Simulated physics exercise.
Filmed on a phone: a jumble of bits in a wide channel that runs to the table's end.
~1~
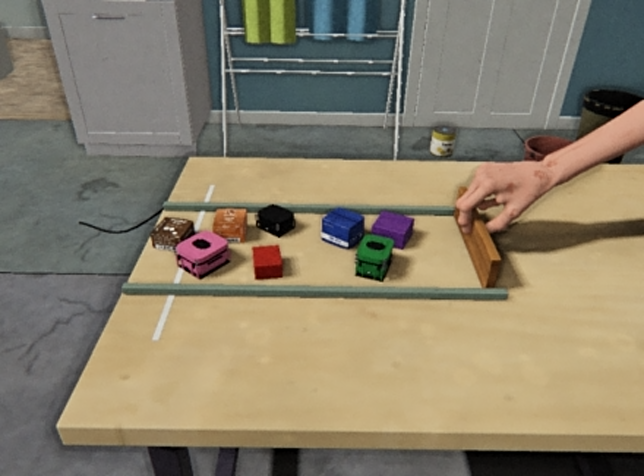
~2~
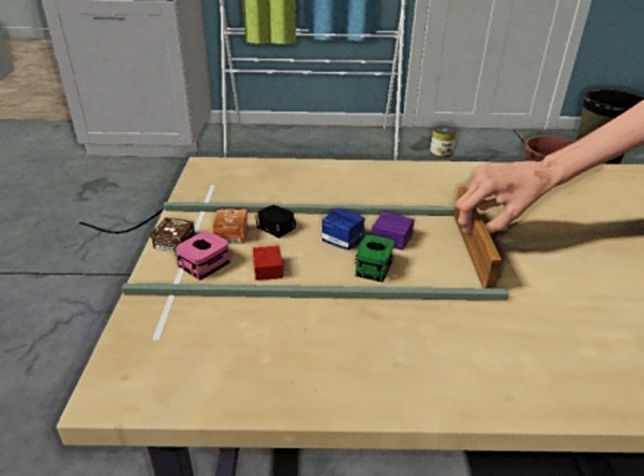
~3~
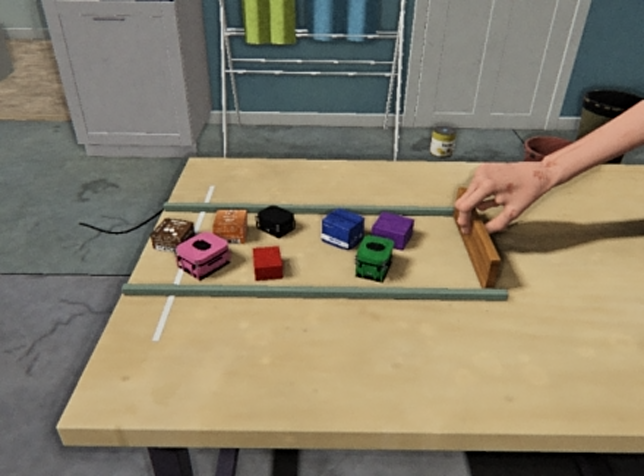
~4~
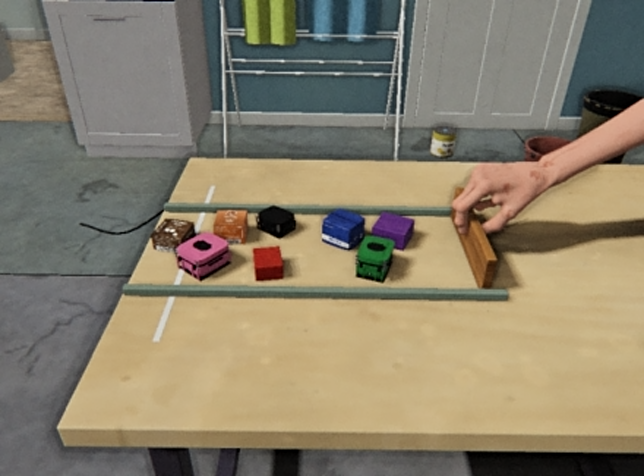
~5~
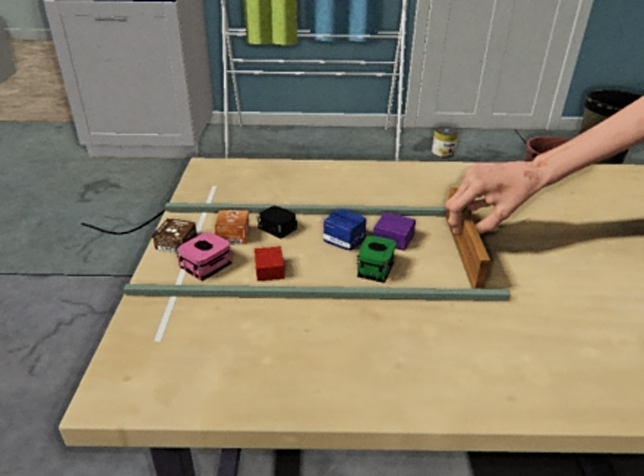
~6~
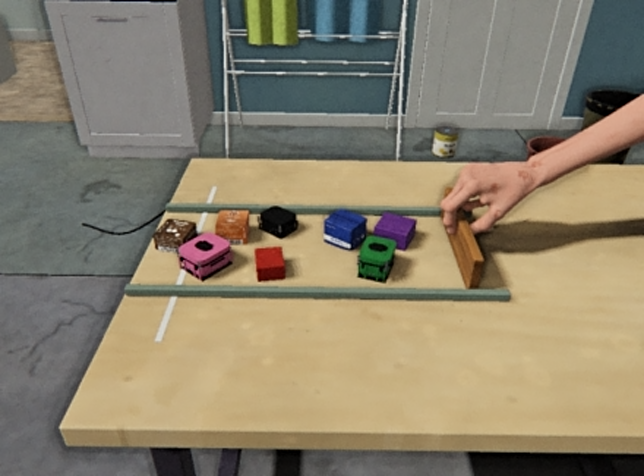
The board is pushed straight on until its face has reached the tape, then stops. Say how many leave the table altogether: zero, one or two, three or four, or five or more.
Here the number that fall off is three or four.
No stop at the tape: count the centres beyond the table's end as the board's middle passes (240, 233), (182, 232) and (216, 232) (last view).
Place by place, 0, 5 and 2.
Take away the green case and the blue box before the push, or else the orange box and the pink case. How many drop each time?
Fallen: 2, and 2 in the other try.
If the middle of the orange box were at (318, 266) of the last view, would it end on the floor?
Then it holds on.
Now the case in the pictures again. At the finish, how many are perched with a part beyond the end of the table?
It comes to 1.
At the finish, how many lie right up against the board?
That makes 3.
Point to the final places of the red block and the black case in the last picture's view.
First (141, 261), then (190, 215).
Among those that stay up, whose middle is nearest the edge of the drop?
The red block ends nearest.
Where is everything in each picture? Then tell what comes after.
In the first picture, brown box (173, 234); pink case (203, 254); orange box (230, 226); board (475, 235); tape (190, 247).
In the second picture, pink case (203, 255); green case (375, 258).
In the third picture, orange box (230, 227); red block (267, 263).
In the fourth picture, brown box (174, 235); black case (276, 222).
In the fifth picture, pink case (205, 255); purple block (394, 231).
In the sixth picture, brown box (176, 236); pink case (206, 256); orange box (233, 227); board (459, 236); tape (192, 248).
Soon after, none off yet; brown box at rest near (176, 236); pink case at rest near (206, 256); orange box at rest near (233, 227).
After that, none off yet; brown box at rest near (176, 236); pink case at rest near (206, 256); orange box displaced a little near (221, 226).
And then, none off yet; brown box displaced about its own width near (148, 233); pink case displaced about its own width near (150, 260); orange box displaced well along near (183, 220).
In the end, the number that fall off is three or four; gone, blue box, orange box, pink case and brown box.
